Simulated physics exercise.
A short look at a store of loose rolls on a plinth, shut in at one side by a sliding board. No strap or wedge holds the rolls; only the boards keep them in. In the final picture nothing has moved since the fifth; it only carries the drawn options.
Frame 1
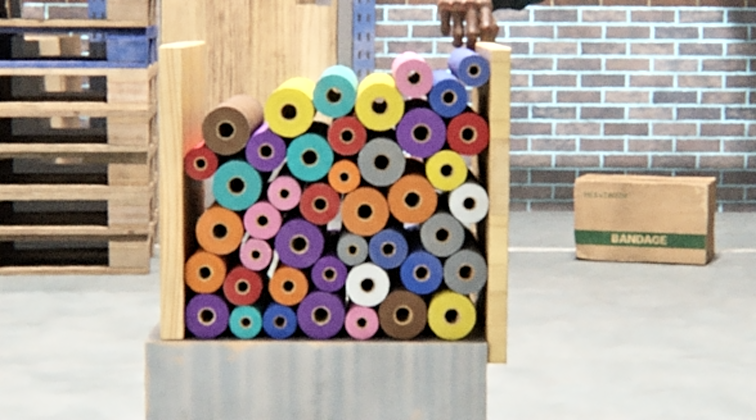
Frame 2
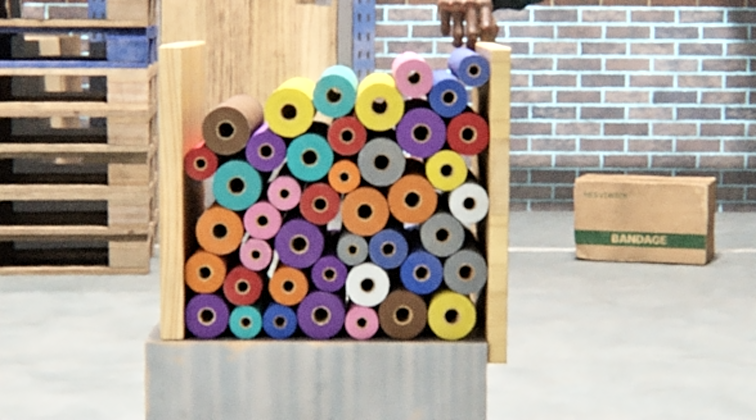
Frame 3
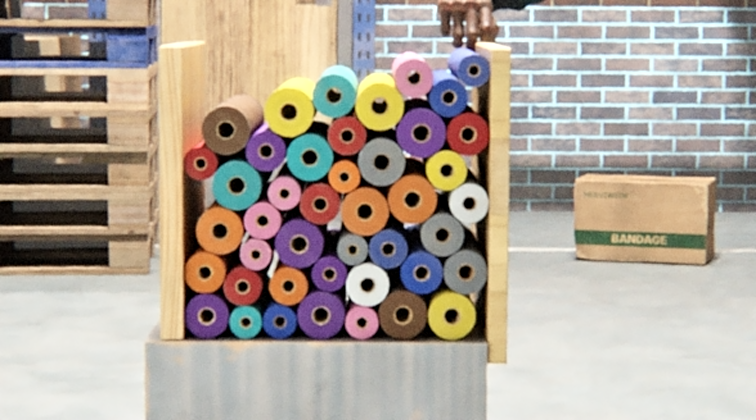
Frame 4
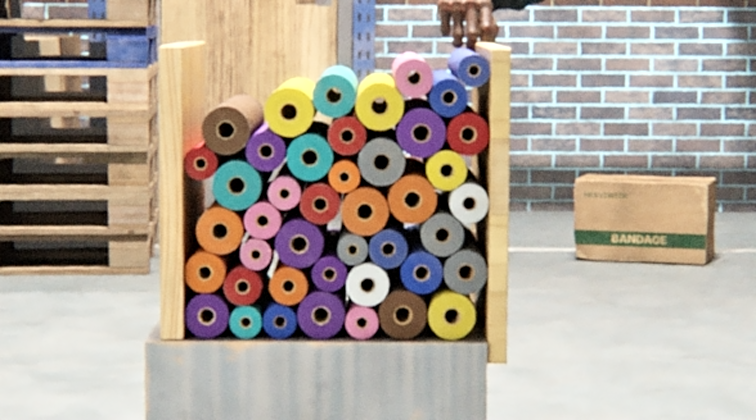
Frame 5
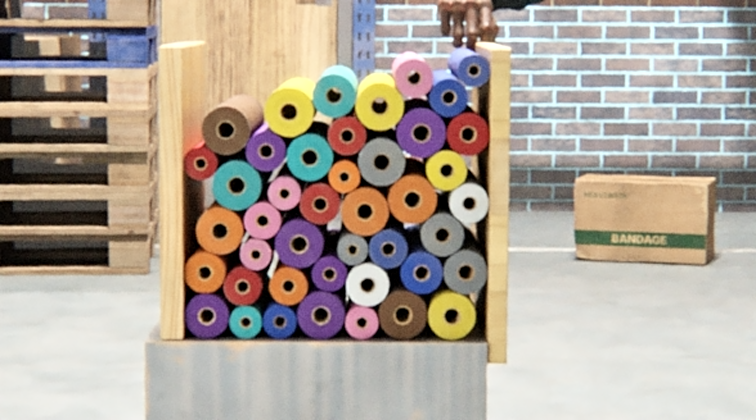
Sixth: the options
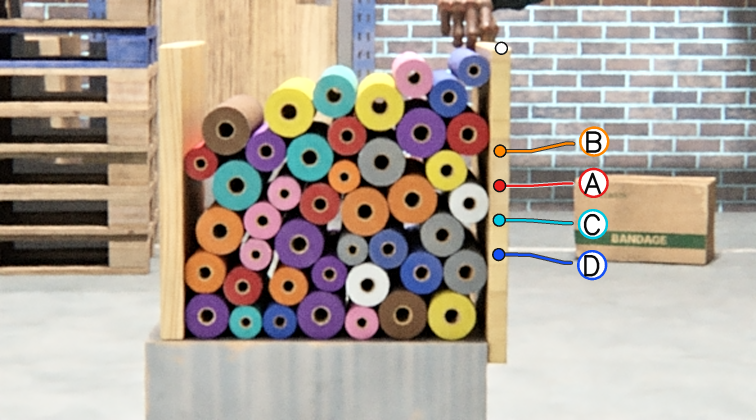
Colourful rolls sit stacked between upright wooden boards on a plinth, and nothing visibly moves.
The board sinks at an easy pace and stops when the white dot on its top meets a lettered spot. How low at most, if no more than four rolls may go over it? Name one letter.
C is the limit.
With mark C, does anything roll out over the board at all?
Yes.
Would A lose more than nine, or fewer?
It loses fewer than nine.
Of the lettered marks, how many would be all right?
The number is three.
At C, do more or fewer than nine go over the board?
Fewer than nine.
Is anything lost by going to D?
Yes, at D.
On the marked copy, A at (500, 186); B at (500, 151); C at (500, 220); D at (499, 255); the white dot at (502, 48).
Following C. Soon after the start, top of the board (490, 133).
Later, top of the board (489, 219).
In the end, top of the board (489, 219), four out over the board.
As for the rest, A three out over the board; B one out over the board; D more than four out over the board.
